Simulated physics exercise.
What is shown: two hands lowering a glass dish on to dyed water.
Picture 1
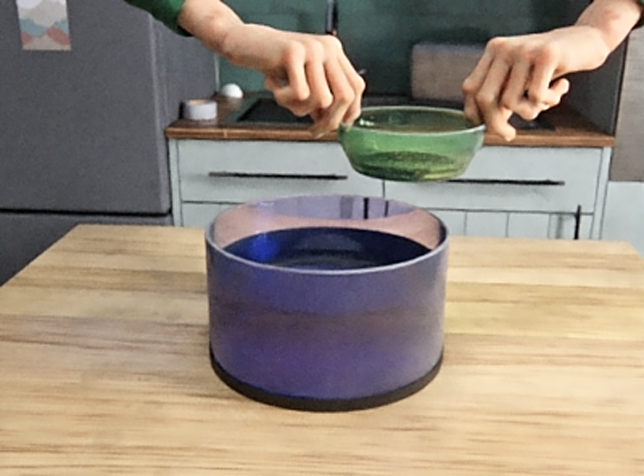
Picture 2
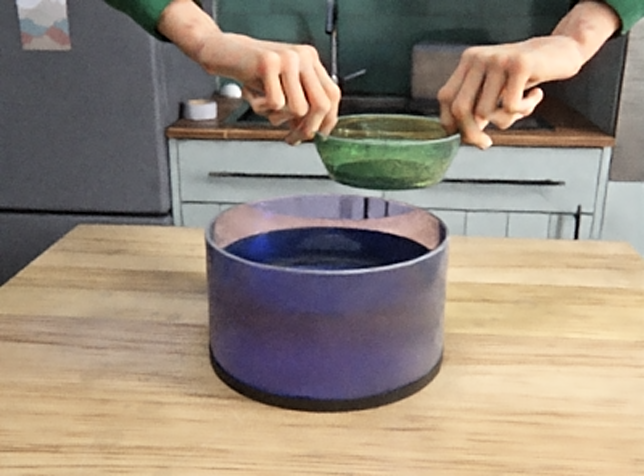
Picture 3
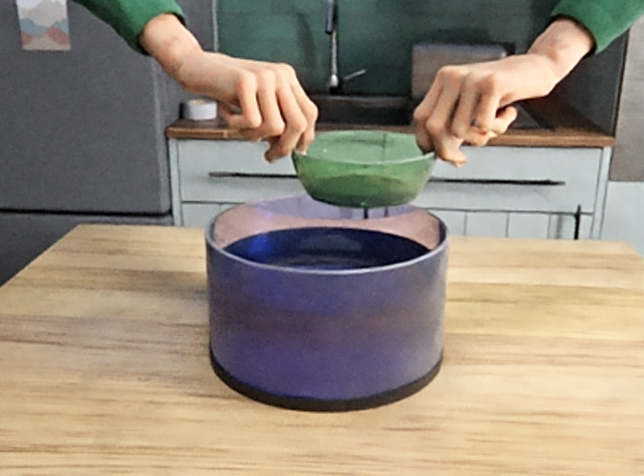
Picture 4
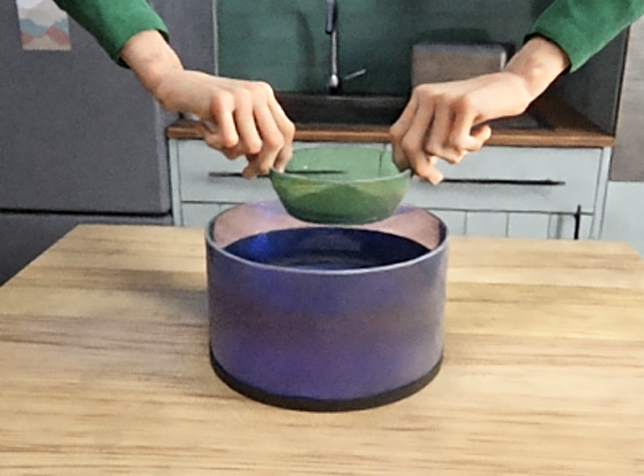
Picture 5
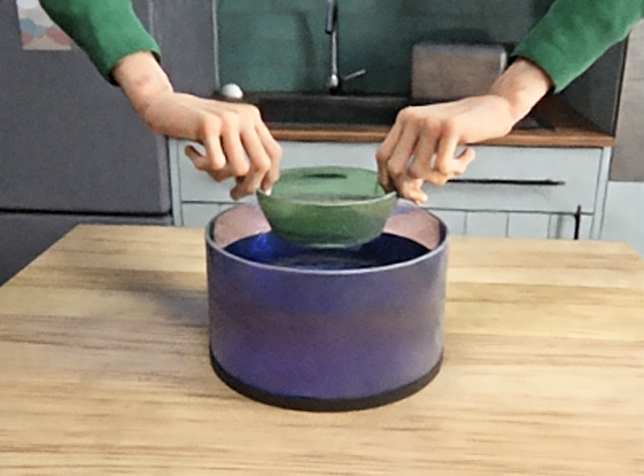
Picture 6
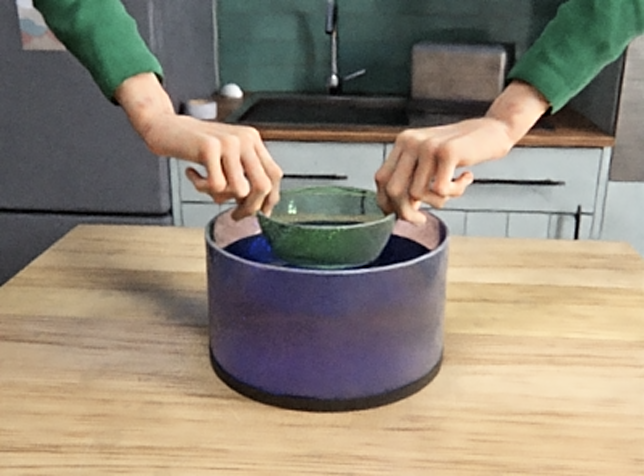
In a kitchen, two hands lowering an empty green glass dish leftward and down over dyed water in a big blue tub.
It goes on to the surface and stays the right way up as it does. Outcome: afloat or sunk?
Chances are it won't go down when they let go.
A moment on, the dish dips into the dyed water.
Further on, it bobs and steadies.
When it is over, the dish floats with most of its side showing.
